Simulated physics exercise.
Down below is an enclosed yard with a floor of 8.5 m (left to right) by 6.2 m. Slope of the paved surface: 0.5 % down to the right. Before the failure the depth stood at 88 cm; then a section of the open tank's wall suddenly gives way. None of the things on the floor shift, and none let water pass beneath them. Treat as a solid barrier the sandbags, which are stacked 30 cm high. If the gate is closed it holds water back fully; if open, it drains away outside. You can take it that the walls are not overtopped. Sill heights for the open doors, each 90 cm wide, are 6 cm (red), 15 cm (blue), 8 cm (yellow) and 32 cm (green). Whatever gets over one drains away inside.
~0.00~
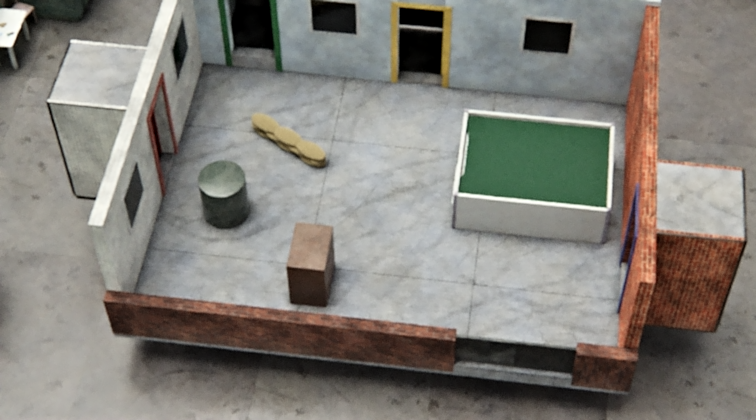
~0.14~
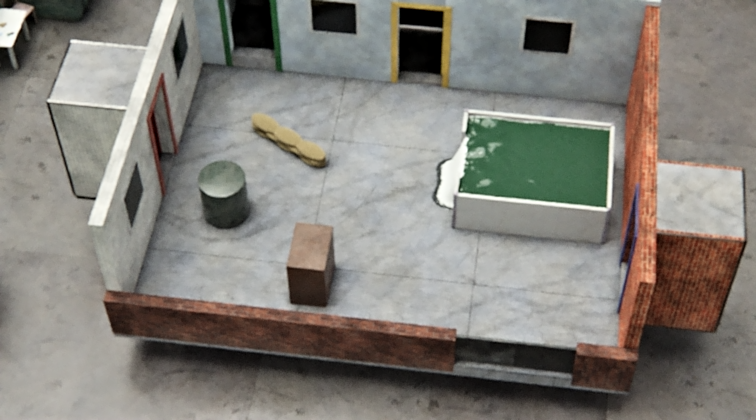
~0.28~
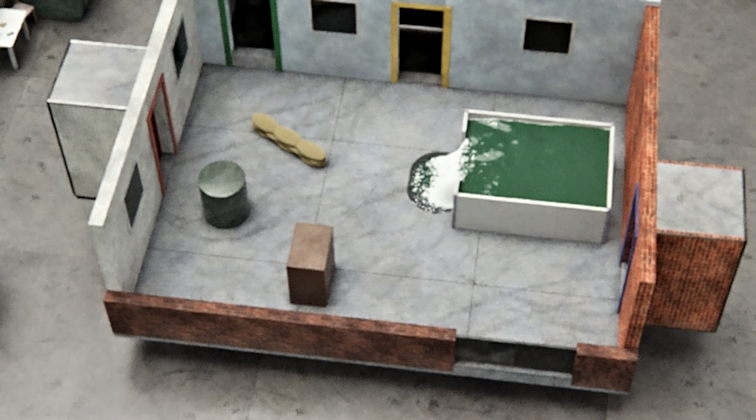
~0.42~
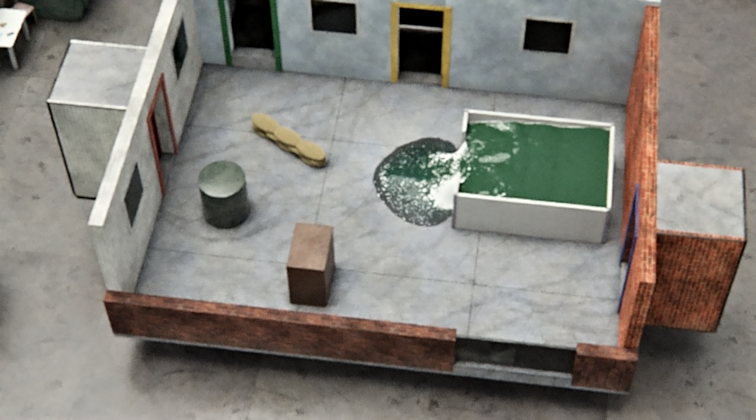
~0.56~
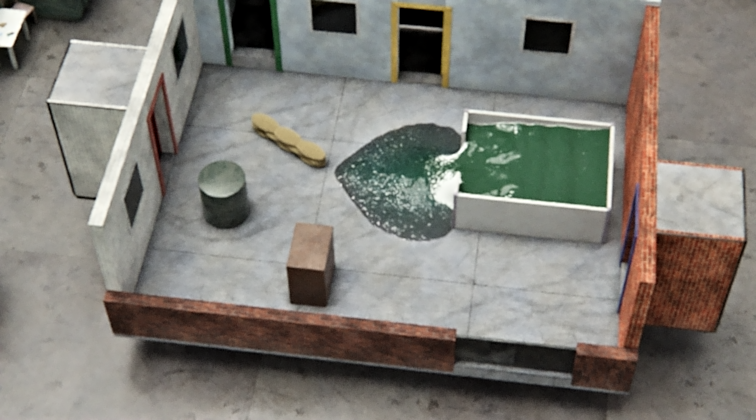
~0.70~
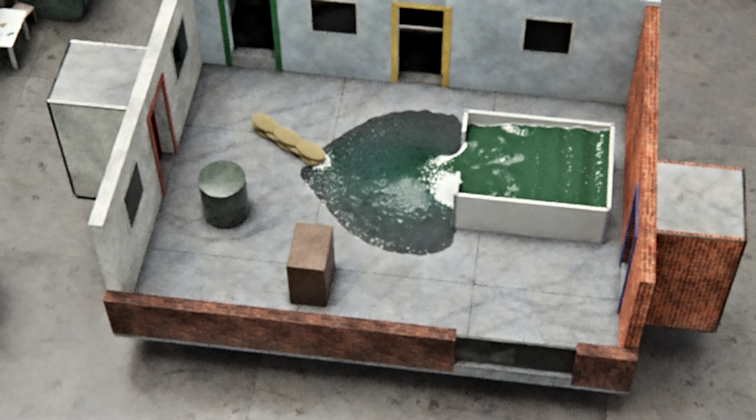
We see green liquid in an open white-walled tank pour through a gap in its left side, foaming white, then fan out leftward across the gray floor of a walled yard in a widening dark patch that reaches the tan sandbags.
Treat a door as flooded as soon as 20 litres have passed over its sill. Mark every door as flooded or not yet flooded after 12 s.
After that time, red door: Flooded; blue door: Not yet flooded; yellow door: Not yet flooded; green door: Not yet flooded.
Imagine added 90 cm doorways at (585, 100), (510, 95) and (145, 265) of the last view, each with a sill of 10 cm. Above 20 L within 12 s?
The first one doesn't reach it, the second one doesn't reach it, and the third one exceeds it.
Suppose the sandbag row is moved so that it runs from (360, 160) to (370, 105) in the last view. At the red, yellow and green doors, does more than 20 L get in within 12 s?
Moved that way: Red breaches it, yellow breaches it, green holds.
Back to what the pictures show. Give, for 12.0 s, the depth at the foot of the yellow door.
Roughly 8.5 centimetres.
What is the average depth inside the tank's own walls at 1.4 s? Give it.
The mean depth is some 65 cm.
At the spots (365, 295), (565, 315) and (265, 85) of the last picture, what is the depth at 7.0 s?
Depths in turn: Roughly 7, 0 and 14 centimetres.
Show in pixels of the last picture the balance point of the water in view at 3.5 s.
About (394, 181).
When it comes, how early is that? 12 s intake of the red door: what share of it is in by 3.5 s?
By then it's near 45% of the total.
After 1.4 s water covers 35 % of the floor and is deepest (47 cm) near (448, 187); red door 1 cm at the sill, 0 L in, blue door not reached, yellow door 5 cm at the sill, 0 L in, green door not reached.
After 2.2 s water covers 50 % of the floor and is deepest (50 cm) near (203, 63); red door 10 cm at the sill, 28 L in, blue door not reached, yellow door 5 cm at the sill, 0 L in, green door 21 cm at the sill, 0 L in.
After 3.5 s water covers 60 % of the floor and is deepest (36 cm) near (197, 83); red door 15 cm at the sill, 109 L in, blue door not reached, yellow door 4 cm at the sill, 1 L in, green door 27 cm at the sill, 0 L in.
After 7.0 s water covers 70 % of the floor and is deepest (24 cm) near (250, 329); red door 7 cm at the sill, 192 L in, blue door not reached, yellow door 6 cm at the sill, 1 L in, green door 14 cm at the sill, 0 L in.
After 12.0 s water covers 100 % of the floor and is deepest (16 cm) near (618, 309); red door 9 cm at the sill, 238 L in, blue door 13 cm at the sill, 0 L in, yellow door 9 cm at the sill, 1 L in, green door 13 cm at the sill, 0 L in.
